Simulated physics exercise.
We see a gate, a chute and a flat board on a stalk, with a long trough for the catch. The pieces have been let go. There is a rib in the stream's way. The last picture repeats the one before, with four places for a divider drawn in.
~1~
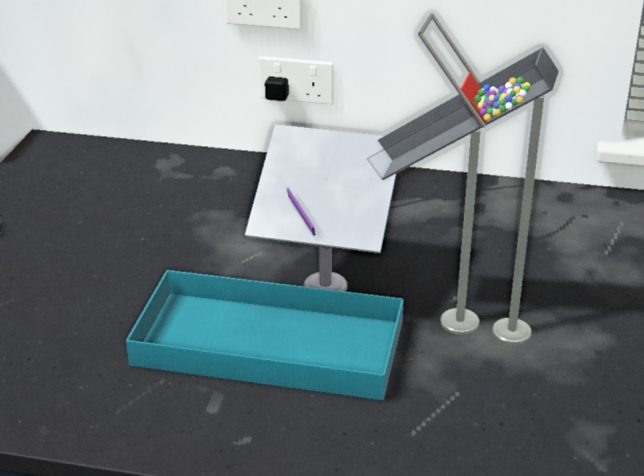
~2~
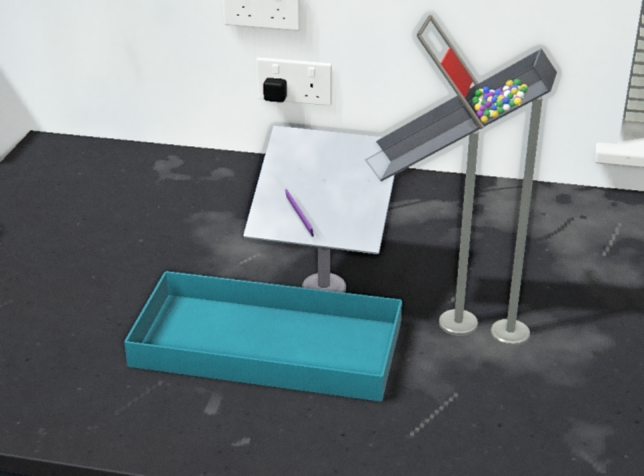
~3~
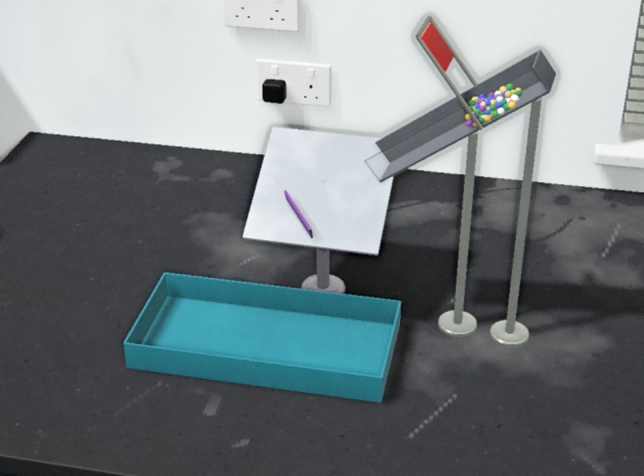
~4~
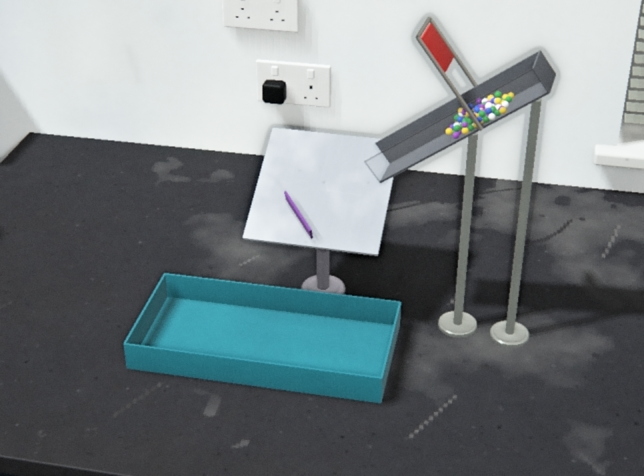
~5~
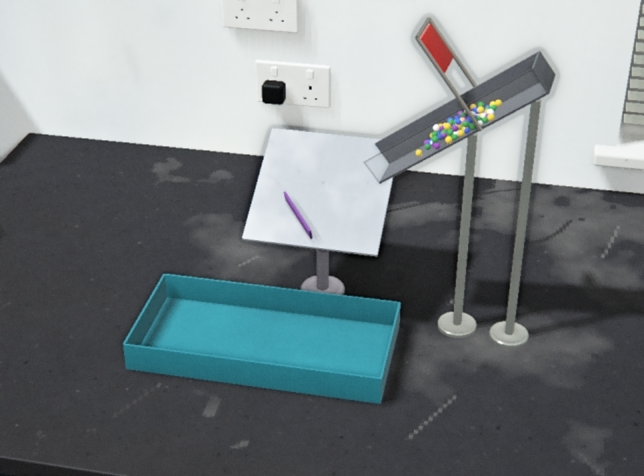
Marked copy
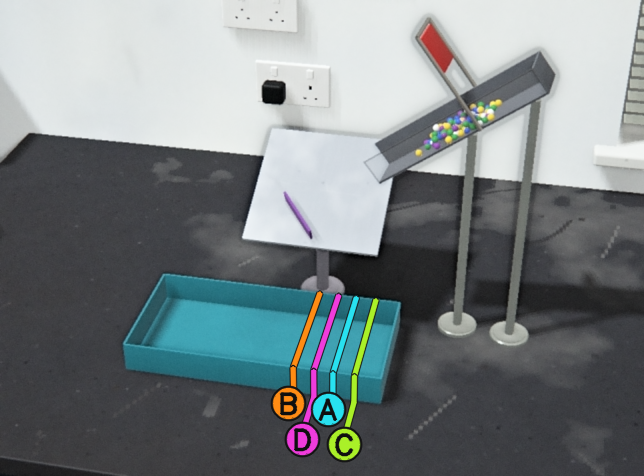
On a dark countertop, a red gate lifts and colourful beads slide down a grey chute.
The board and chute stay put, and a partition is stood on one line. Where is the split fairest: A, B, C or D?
D is best.
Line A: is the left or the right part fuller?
The left side.
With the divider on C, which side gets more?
The left side.
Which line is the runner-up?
Line B.
On the marked copy, line A crosses the front rim at (333, 372); line B crosses the front rim at (293, 367); line C crosses the front rim at (354, 375); line D crosses the front rim at (313, 369).
With A, of what is caught, all but a few on the left of the divider, a small share on the right.
With B, of what is caught, close to a quarter on the left of the divider, the bulk on the right.
With C, of what is caught, all but a few on the left of the divider, only a few on the right.
With D, of what is caught, close to half on the left of the divider, close to half on the right.
